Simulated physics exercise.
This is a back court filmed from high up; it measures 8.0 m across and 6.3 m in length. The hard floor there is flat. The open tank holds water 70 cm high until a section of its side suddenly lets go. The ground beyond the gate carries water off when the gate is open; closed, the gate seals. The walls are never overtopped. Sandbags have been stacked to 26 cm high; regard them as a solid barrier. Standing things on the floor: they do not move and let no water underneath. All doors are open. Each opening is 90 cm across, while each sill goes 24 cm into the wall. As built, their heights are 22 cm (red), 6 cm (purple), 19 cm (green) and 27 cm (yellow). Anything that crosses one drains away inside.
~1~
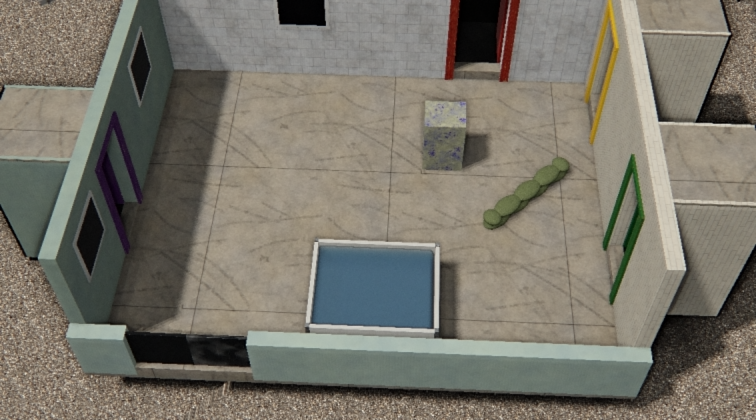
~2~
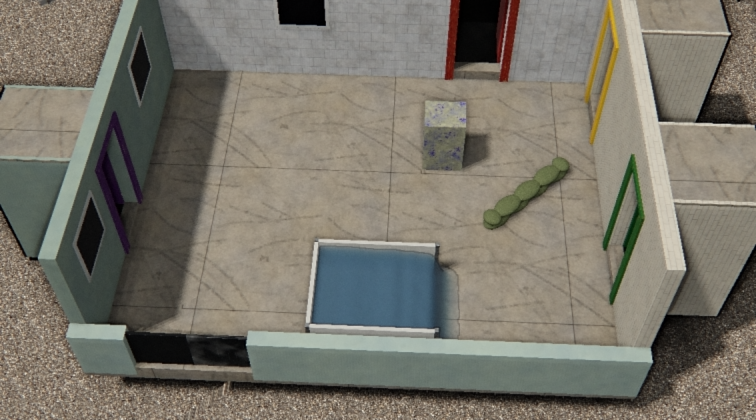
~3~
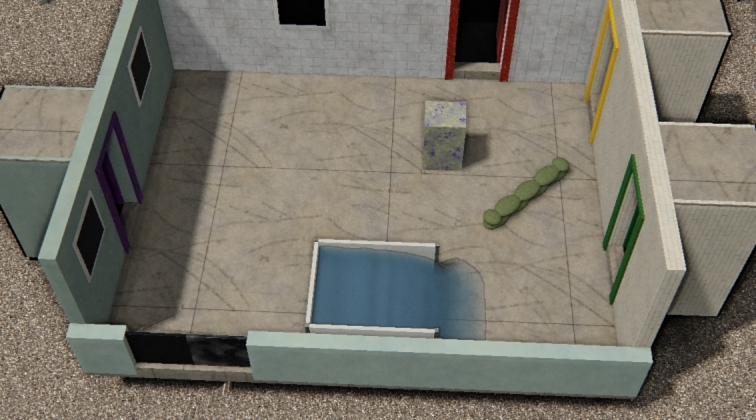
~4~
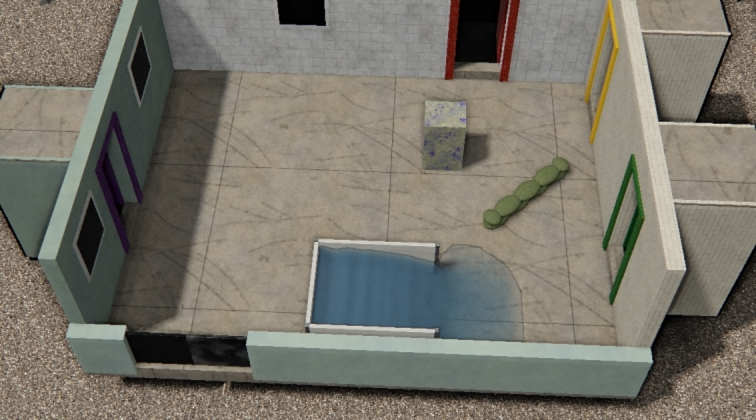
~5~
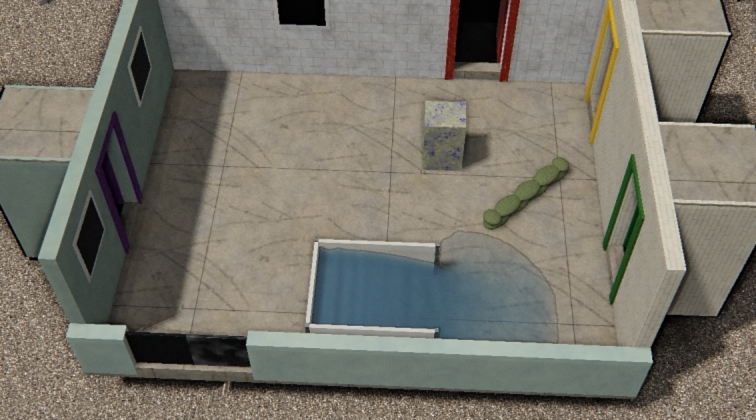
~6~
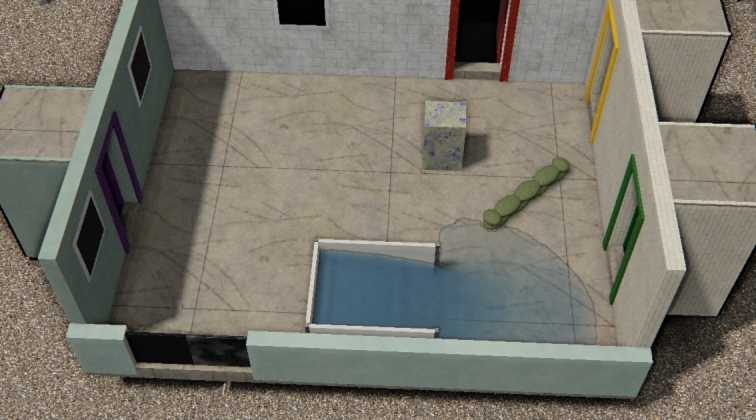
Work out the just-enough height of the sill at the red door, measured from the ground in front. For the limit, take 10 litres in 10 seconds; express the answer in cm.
It works out at roughly 6 cm.
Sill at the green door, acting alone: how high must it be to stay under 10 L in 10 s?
For the green door, about 27 cm.
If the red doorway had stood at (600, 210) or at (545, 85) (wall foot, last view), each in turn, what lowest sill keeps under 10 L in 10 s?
You'd want roughly 22 cm there first, then roughly 18 cm.
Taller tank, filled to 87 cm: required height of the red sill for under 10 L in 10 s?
I'd go with near 8.5 cm then.
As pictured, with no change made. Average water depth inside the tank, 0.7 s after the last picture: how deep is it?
The mean depth is roughly 32 cm.
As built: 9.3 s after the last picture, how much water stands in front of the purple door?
Lab note: Depth approx. 5.5 cm.
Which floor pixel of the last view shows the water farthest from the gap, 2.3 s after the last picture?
At about (582, 89).
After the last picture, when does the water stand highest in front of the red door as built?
Roughly at 4.5 s.
Then, 0.7 s after the last picture water covers 20 % of the floor, deepest (50 cm) near (605, 373); it has not reached the red door.
Then, 2.3 s after the last picture water covers 25 % of the floor, deepest (34 cm) near (554, 189); it has not reached the red door.
Then, 9.3 s after the last picture water covers 90 % of the floor, deepest (10 cm) near (159, 129); 3 cm at the red door, 0 litres in over its 22 cm sill.
At the red door as built, the water peaked near 10 cm, 4.5 s after the last picture.
Run again over the same 10 s with other heights there, 19 litres in over 4.5 cm, 7 litres over 6.5 cm. The limit of 10 litres is kept from about 6 cm up.
